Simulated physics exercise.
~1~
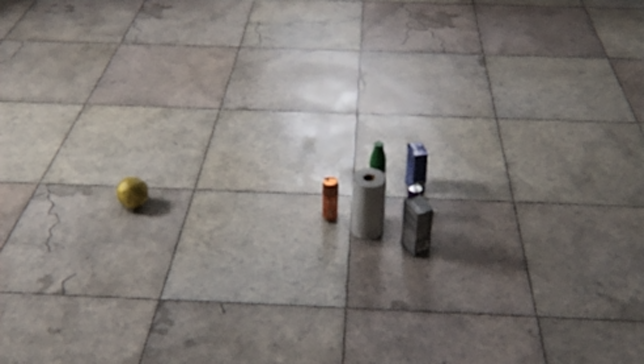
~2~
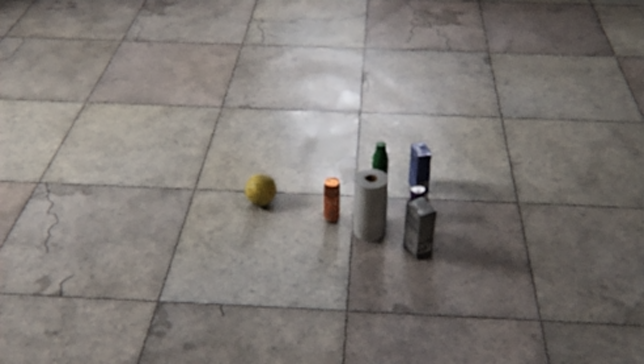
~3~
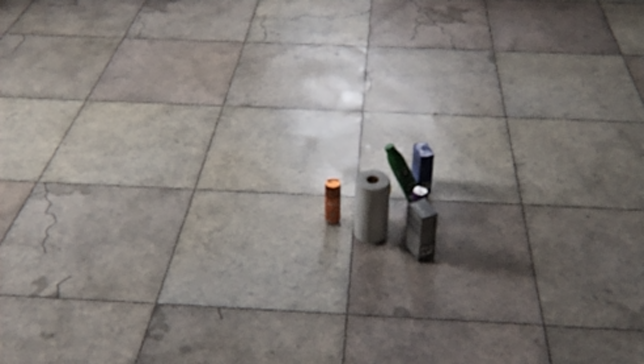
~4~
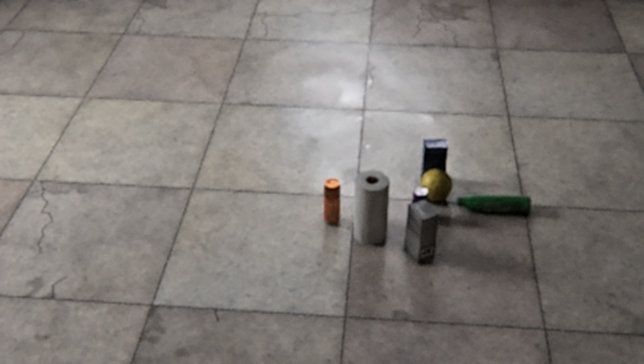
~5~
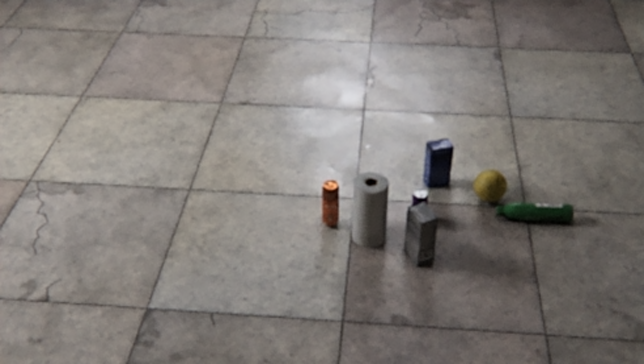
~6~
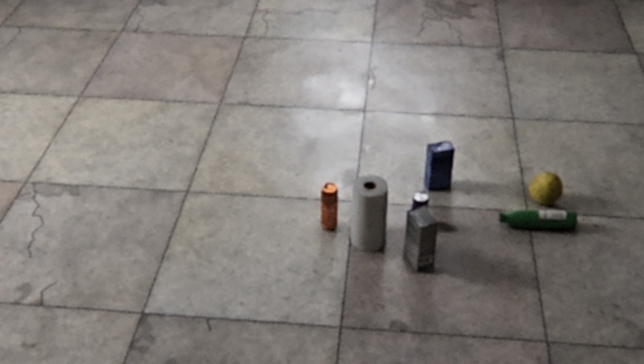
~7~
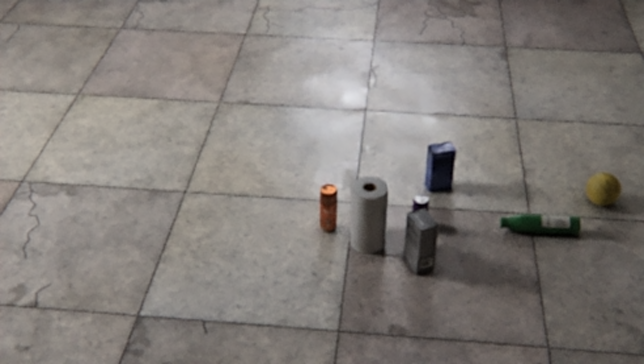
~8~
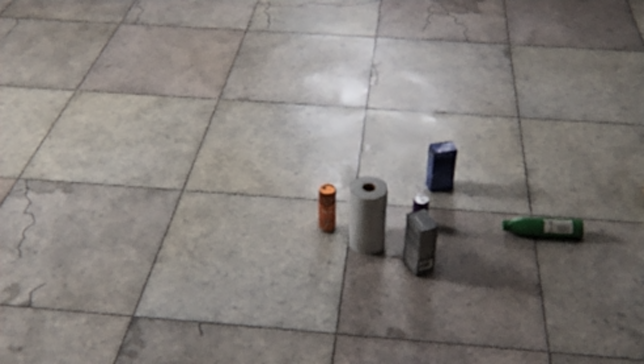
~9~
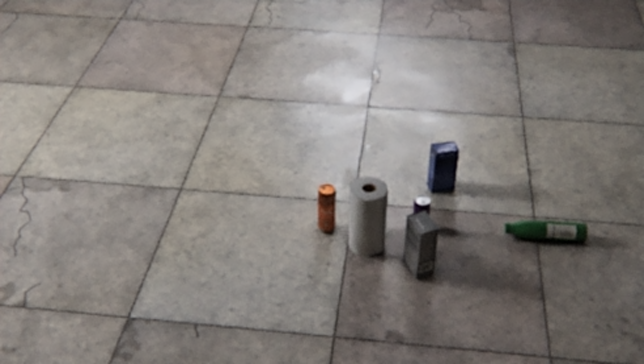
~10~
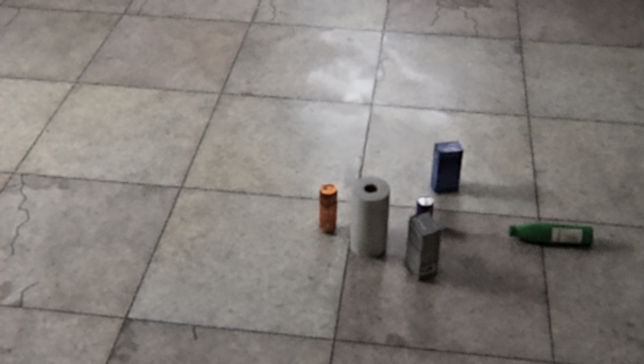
Yellow ball rolling right across a tiled floor, toppling a green bottle and nudging a blue carton, leaving the other objects standing.
